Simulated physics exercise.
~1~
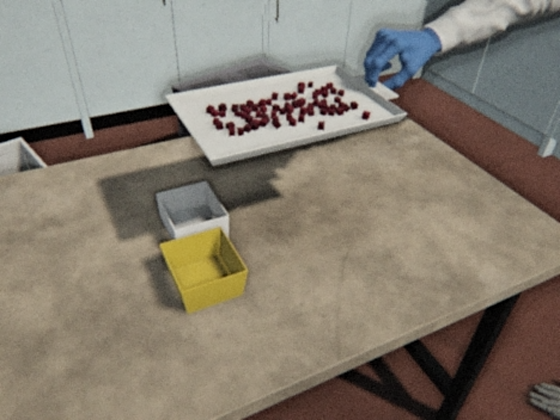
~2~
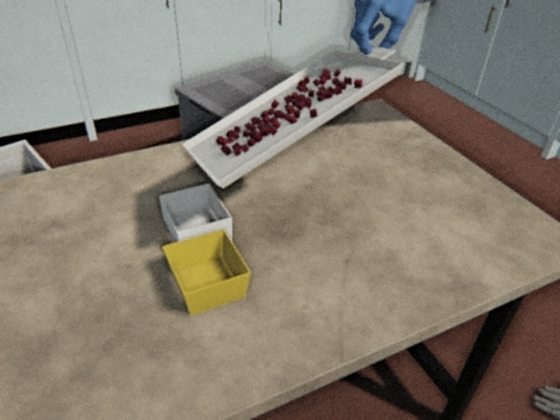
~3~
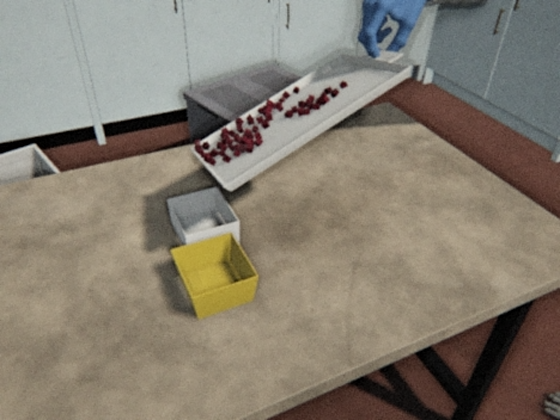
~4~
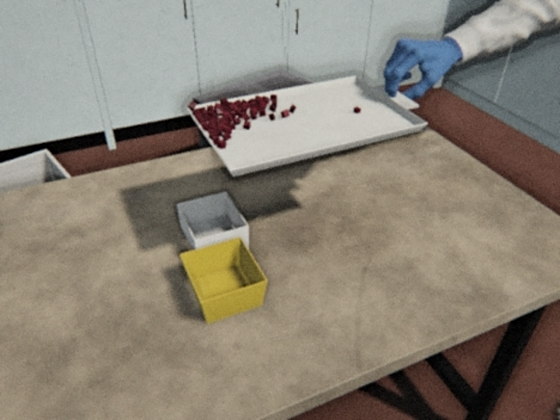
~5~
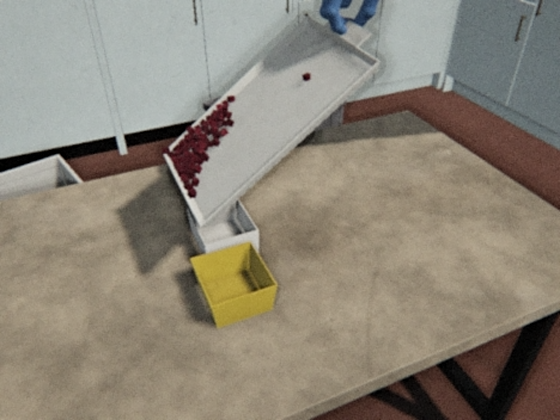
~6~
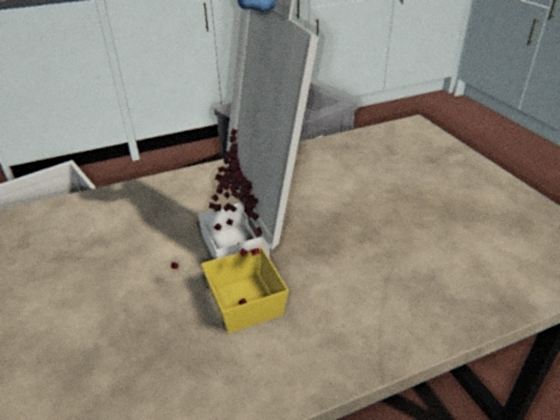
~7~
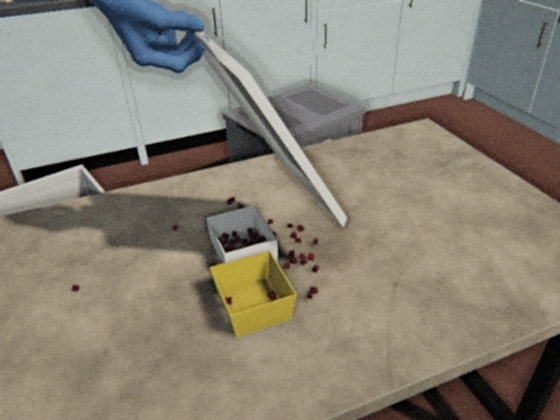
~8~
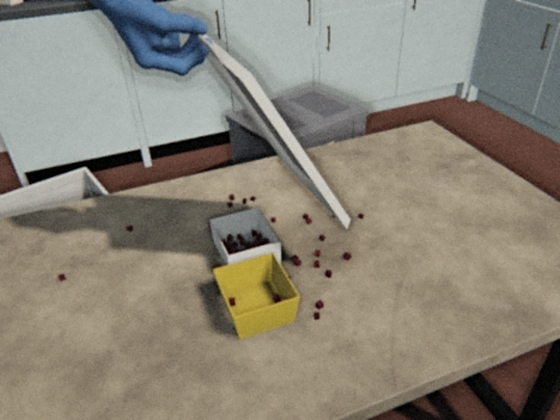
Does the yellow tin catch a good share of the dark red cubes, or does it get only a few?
The yellow tin gets only a few of the cubes. A large share lands in the white tin, and many others miss both tins.
